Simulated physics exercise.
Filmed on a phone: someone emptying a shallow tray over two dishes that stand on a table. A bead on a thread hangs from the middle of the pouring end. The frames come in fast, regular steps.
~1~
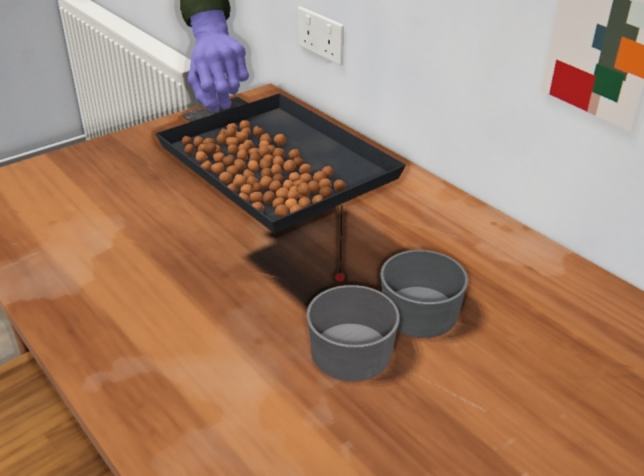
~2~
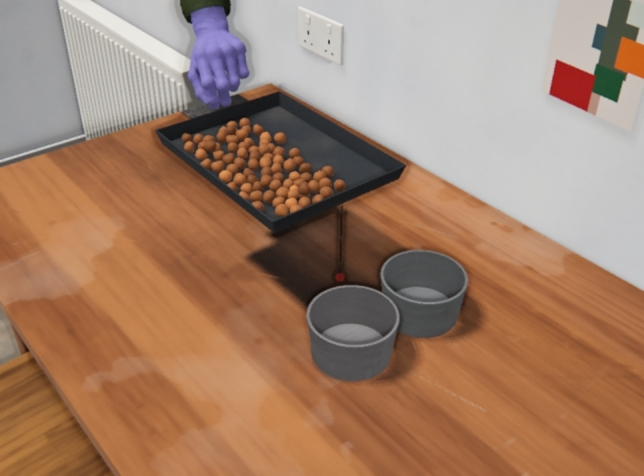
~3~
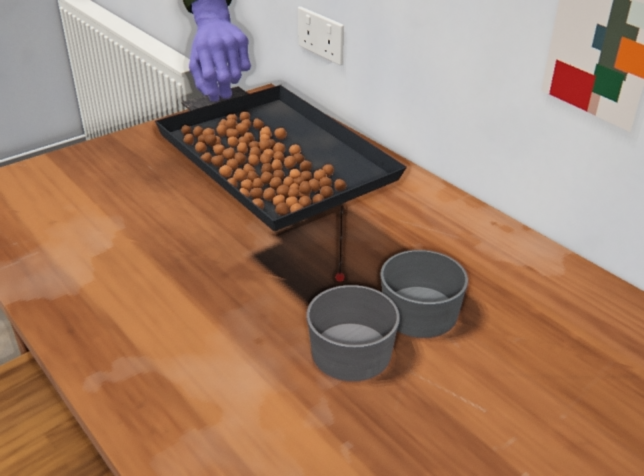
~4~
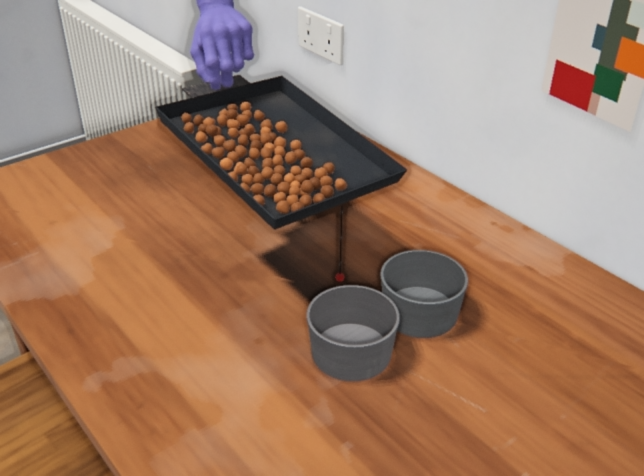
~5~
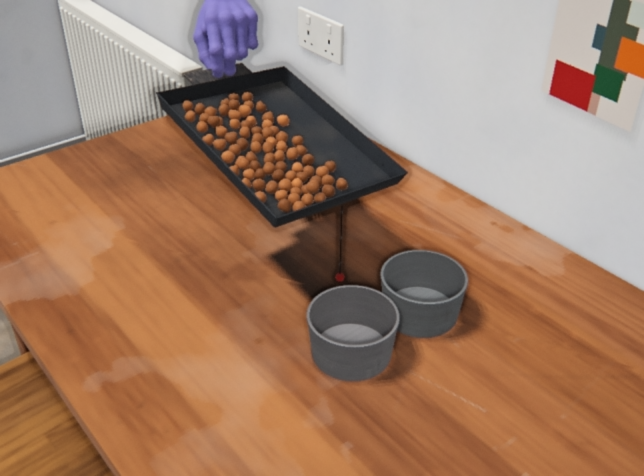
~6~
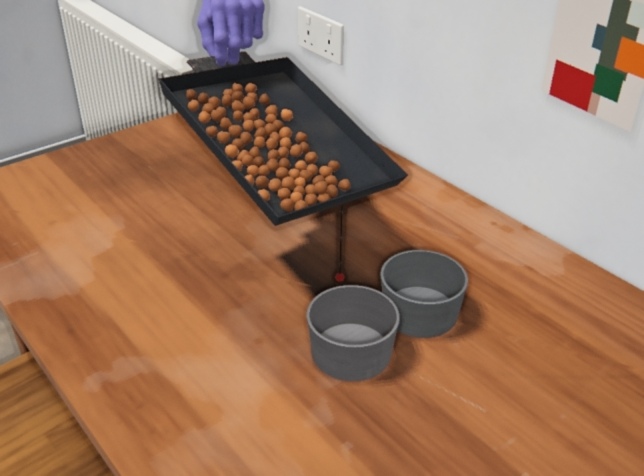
We see a purple-gloved hand holding the far end of a dark, shallow tray of round brown nuts above a wooden table with two grey dishes; the hand steadily raises that end, and the tray slants more toward the dishes.
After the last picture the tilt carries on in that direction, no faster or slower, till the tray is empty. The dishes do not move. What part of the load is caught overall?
In the dishes lies the larger part of it.
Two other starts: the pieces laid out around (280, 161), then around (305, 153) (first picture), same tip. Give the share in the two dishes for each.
Roughly 80 per cent, and 80 per cent.
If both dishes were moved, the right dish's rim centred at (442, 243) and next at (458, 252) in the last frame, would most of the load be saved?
The first try: Above a half. The second: More than half.
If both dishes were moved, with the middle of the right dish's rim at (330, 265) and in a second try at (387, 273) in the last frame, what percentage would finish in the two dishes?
First some 0, then 70 per cent.
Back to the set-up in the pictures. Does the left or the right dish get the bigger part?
Fuller: The right dish.
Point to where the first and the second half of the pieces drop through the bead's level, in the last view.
Early half (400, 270), late half (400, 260).
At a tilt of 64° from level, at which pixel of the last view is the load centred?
Roughly at (353, 165).
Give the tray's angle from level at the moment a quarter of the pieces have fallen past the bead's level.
Near 95 degrees.
Just after the last frame, tray tipped steeply; almost all on the tray; just a few in the right dish; just a few in the air.
A moment on, tray tipped past a quarter turn; about a tenth on the tray; about a tenth in the left dish; roughly half in the right dish; just a few outside both; roughly a quarter in the air.
Further on, tray tipped past a quarter turn; roughly a quarter in the left dish; roughly two thirds in the right dish; about a tenth outside both.
When it is over, tray tipped past a quarter turn; roughly a quarter in the left dish; roughly two thirds in the right dish; about a tenth outside both.
